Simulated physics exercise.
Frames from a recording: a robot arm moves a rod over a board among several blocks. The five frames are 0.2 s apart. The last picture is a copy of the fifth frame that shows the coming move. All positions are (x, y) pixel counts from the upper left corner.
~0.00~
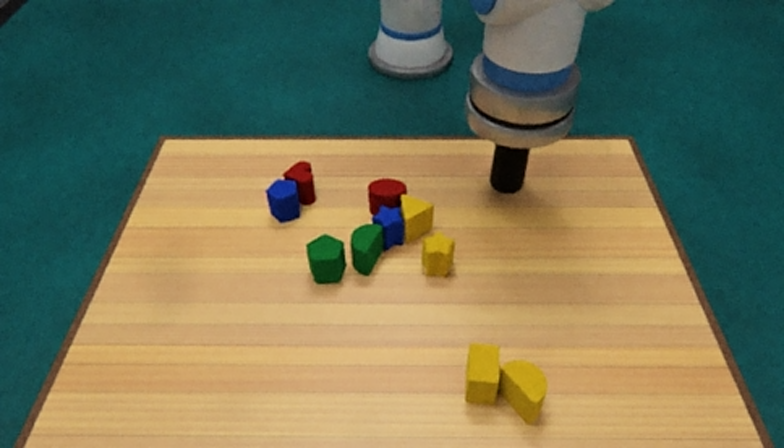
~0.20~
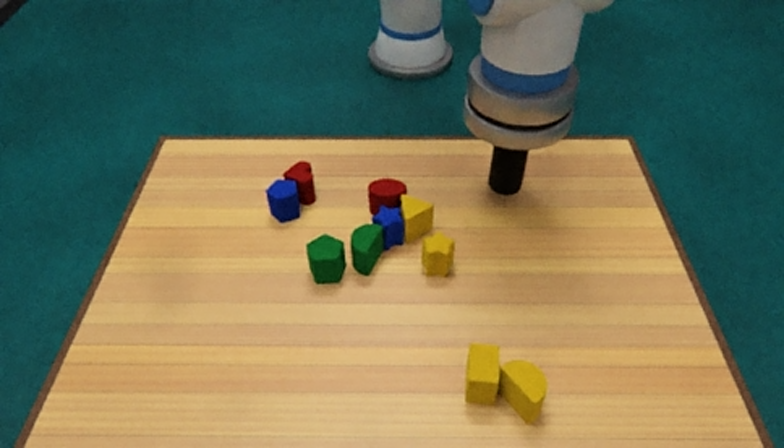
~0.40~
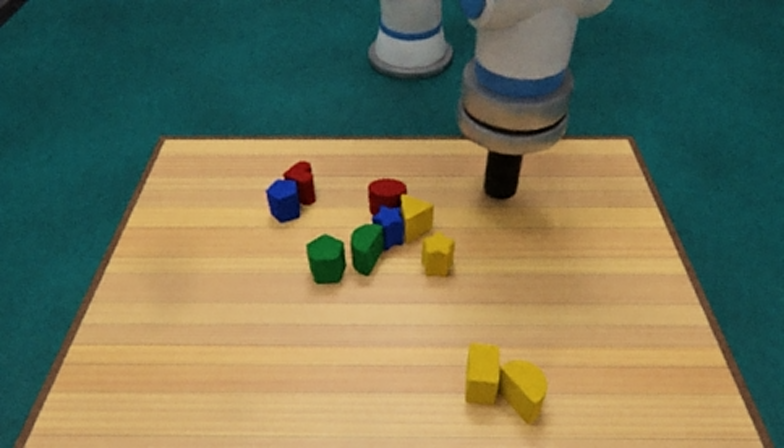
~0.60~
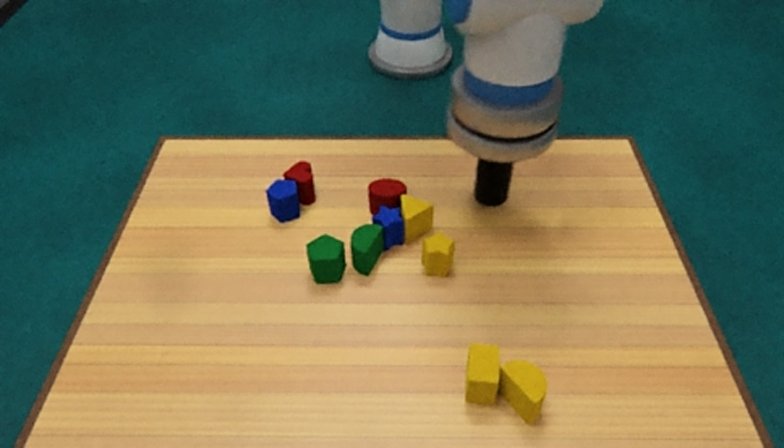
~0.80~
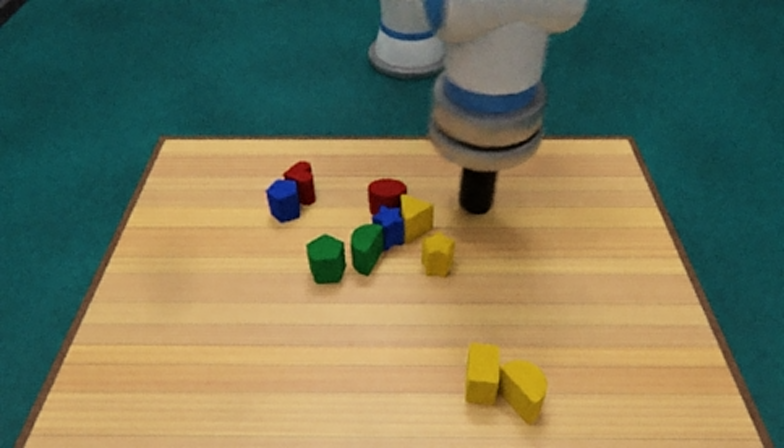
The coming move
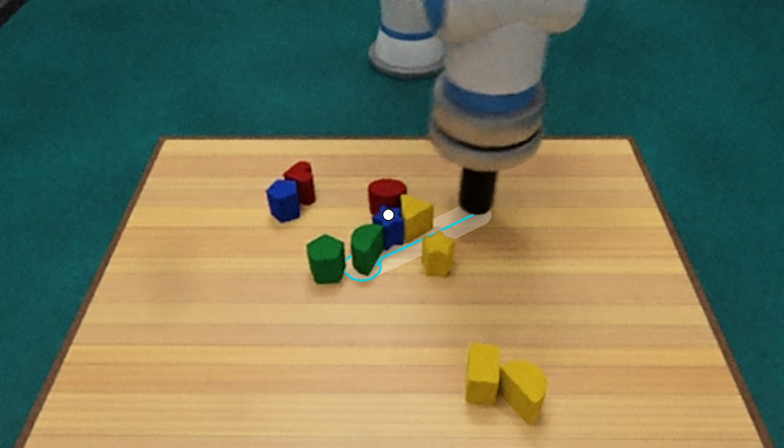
Robot arm moving a black rod slowly left and slightly nearer over a wooden board, the coloured blocks staying still.
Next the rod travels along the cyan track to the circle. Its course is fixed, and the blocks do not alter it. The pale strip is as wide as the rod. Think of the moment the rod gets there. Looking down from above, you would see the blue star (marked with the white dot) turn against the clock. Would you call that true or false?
That is false.
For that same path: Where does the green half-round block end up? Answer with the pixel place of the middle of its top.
(327, 242)
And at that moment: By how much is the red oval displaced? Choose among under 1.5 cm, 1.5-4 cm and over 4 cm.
If I had to pick, the red oval travels less than 1.5 cm here.
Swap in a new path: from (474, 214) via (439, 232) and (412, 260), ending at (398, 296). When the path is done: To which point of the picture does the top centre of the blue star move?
When the path ends, it will be at (358, 212).
Path on the board, from (474, 214) directly to (362, 266); the dot is on the blue star.
On the path given first. One third of the way, rod at (440, 220); green half-round block at (357, 239), turned 15° anticlockwise; blue star at (378, 216); yellow triangular piece at (402, 209).
Two thirds of the way, rod at (402, 238); green pentagon at (320, 251), turned 15° clockwise; green half-round block at (348, 238), turned 75° anticlockwise; blue star at (342, 211), turned 50° clockwise; yellow triangular piece at (368, 216), turned 45° clockwise.
At the end, rod at (362, 255); green pentagon at (297, 255); green half-round block at (327, 242), turned 45° anticlockwise; red oval in place; blue star at (332, 206), turned 95° clockwise; yellow triangular piece at (343, 224), turned 105° clockwise.
